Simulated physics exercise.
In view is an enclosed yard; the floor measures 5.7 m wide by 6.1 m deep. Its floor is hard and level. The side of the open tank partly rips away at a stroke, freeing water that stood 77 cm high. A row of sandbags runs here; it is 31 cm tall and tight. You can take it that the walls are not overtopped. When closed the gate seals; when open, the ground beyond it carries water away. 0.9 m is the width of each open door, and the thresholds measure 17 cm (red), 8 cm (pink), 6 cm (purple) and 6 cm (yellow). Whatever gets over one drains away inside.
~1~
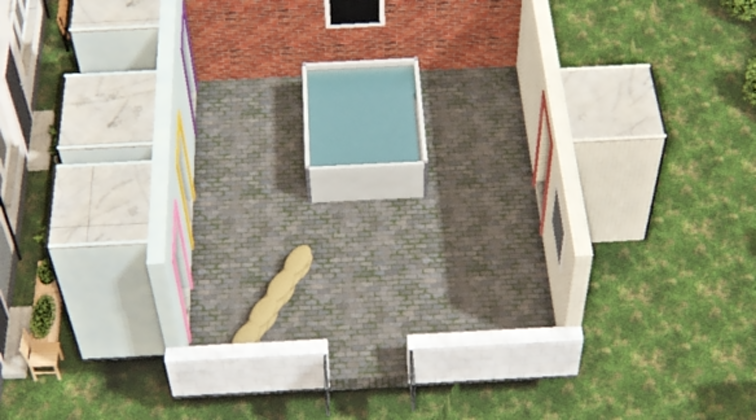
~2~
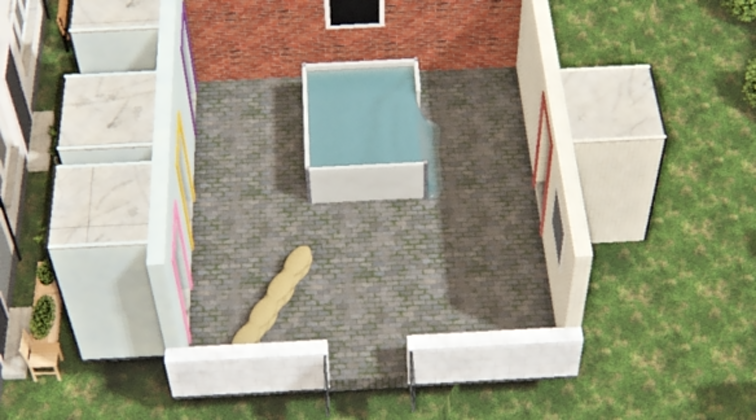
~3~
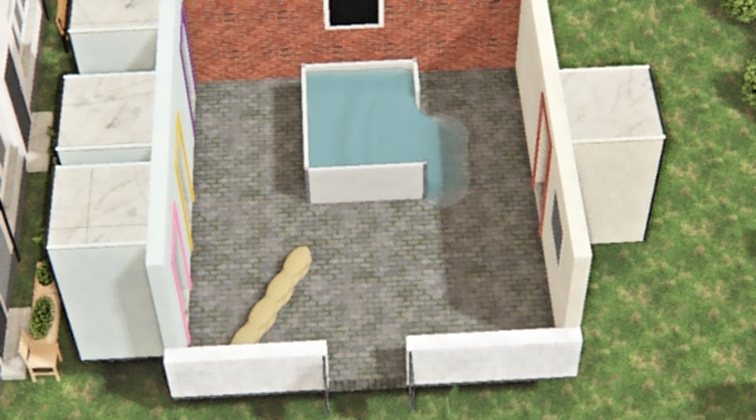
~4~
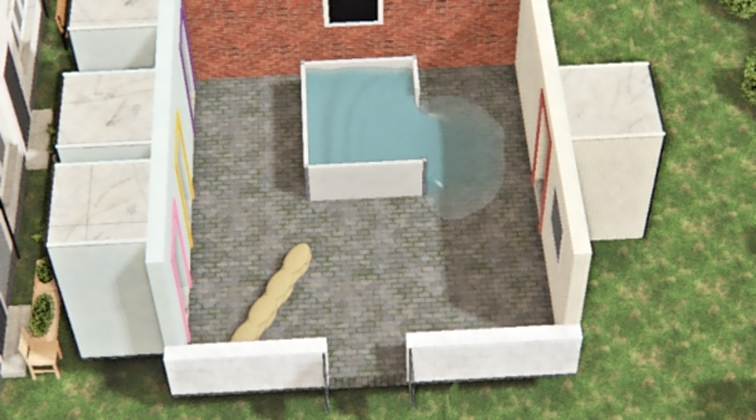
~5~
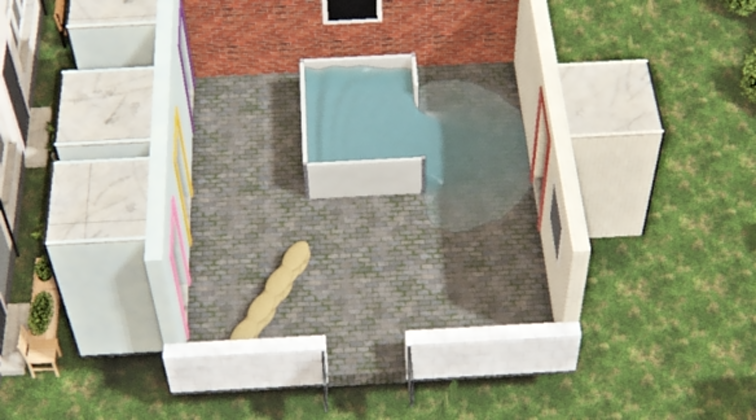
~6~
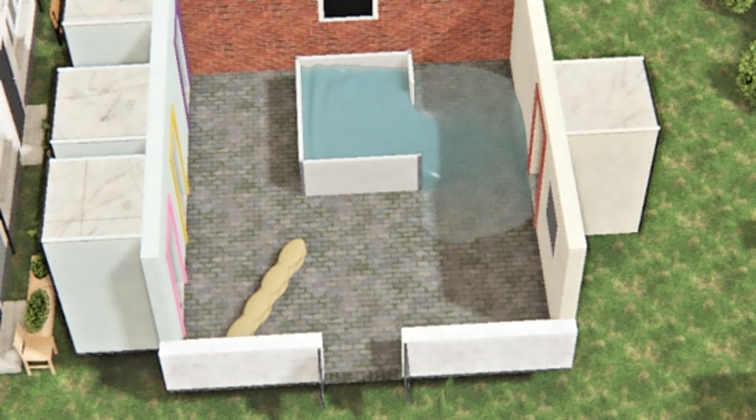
In a walled, grey-paved yard with a row of sandbags on the floor, an open tank of blue water stands whole and still near the brick wall. Part of its right side gives way, and water pours out, fanning across the paving to the right-hand wall and spreading along it.
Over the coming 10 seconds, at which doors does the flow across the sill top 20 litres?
At the red door the water let in will surpass the limit. At the pink door the water let in will remain short of the limit. At the purple door the water let in will surpass the limit. At the yellow door the water let in will remain short of the limit.
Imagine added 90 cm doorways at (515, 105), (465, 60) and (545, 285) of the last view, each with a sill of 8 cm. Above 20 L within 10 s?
The first one exceeds it, the second one exceeds it, and the third one exceeds it.
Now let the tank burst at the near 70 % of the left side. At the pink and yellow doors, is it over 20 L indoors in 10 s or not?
At the pink door the limit is surpassed; at the yellow door it is surpassed.
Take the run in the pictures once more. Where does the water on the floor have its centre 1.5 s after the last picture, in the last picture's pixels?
It lies at roughly (429, 156) in pixels.
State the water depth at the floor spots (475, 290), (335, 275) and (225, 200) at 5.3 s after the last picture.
11, 10, 2 cm.
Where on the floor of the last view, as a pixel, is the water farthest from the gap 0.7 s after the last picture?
(541, 298).
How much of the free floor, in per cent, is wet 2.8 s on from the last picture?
55 %.
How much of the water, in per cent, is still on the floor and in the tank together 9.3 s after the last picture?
80 %.
Then, 0.7 s after the last picture water covers 20 % of the floor and is deepest (53 cm) near (508, 150); red door 36 cm at the sill, 25 L in, pink door not reached, purple door not reached, yellow door not reached.
Then, 1.5 s after the last picture water covers 30 % of the floor and is deepest (46 cm) near (548, 346); red door 33 cm at the sill, 101 L in, pink door not reached, purple door not reached, yellow door not reached.
Then, 2.8 s after the last picture water covers 55 % of the floor and is deepest (30 cm) near (535, 337); red door 21 cm at the sill, 149 L in, pink door not reached, purple door 9 cm at the sill, 3 L in, yellow door not reached.
Then, 5.3 s after the last picture water covers 80 % of the floor and is deepest (20 cm) near (266, 362); red door 13 cm at the sill, 157 L in, pink door 3 cm at the sill, 0 L in, purple door 14 cm at the sill, 137 L in, yellow door 3 cm at the sill, 0 L in.
Then, 9.3 s after the last picture water covers 95 % of the floor and is deepest (12 cm) near (183, 367); red door 11 cm at the sill, 157 L in, pink door 8 cm at the sill, 1 L in, purple door 7 cm at the sill, 197 L in, yellow door 9 cm at the sill, 0 L in.
